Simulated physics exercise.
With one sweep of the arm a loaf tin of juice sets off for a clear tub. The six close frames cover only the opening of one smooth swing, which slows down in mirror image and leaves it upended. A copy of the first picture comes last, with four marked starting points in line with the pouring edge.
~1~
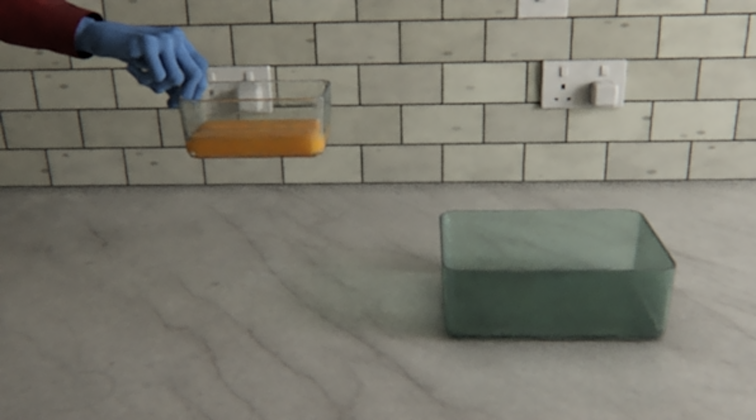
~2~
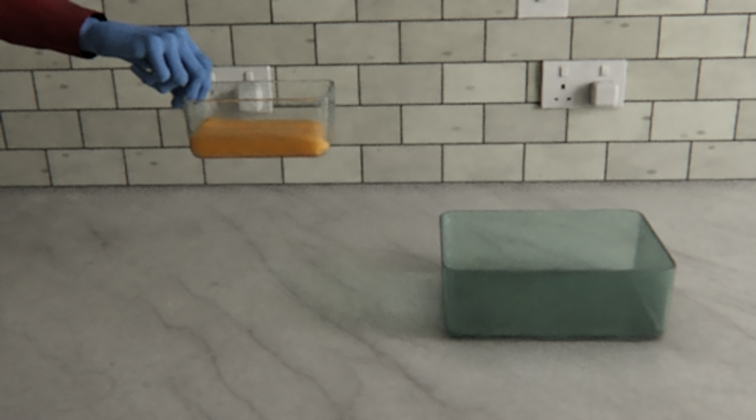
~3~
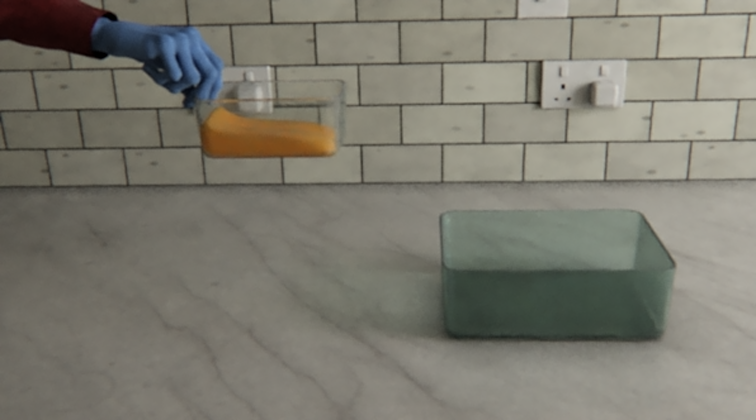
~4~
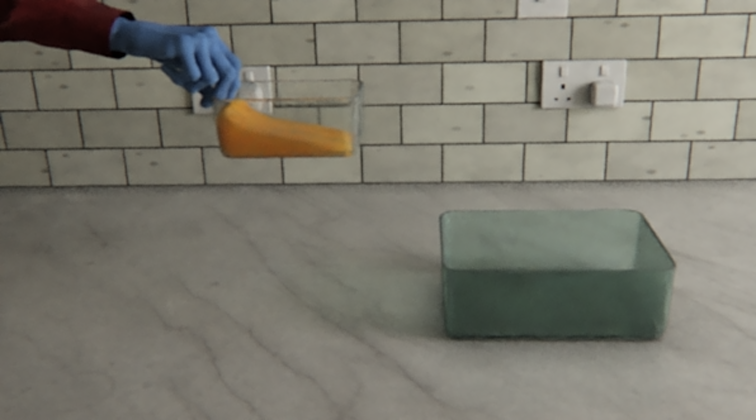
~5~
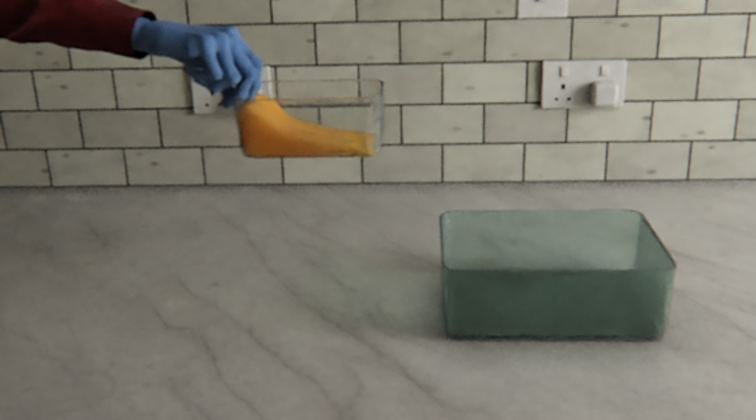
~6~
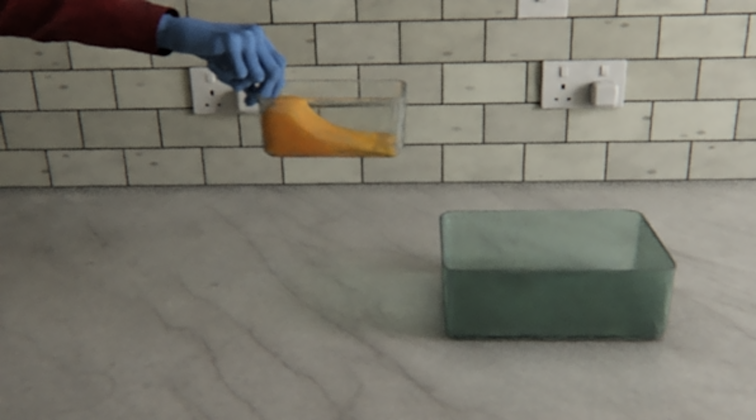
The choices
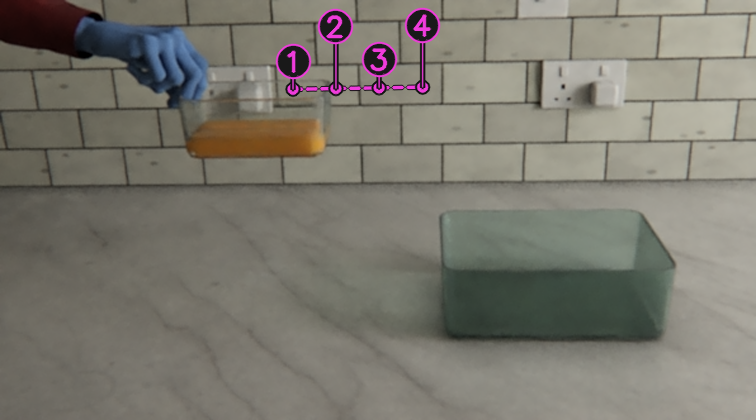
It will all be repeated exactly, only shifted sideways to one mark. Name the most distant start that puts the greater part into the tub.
It is 1.
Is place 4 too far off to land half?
No.
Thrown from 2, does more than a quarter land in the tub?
Yes, it does.
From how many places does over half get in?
All four.
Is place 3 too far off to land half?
No, not at all.
In magenta, 1 at (293, 89); 2 at (335, 88); 3 at (379, 87); 4 at (422, 87).
For place 1, about 63 % lands in the tub, 26 % falls short and 10 % goes beside or beyond.
For place 2, about 73 % lands in the tub, 16 % falls short and 12 % goes beside or beyond.
For place 3, about 84 % lands in the tub, 1 % falls short and 15 % goes beside or beyond.
For place 4, about 78 % lands in the tub, 3 % falls short and 19 % goes beside or beyond.
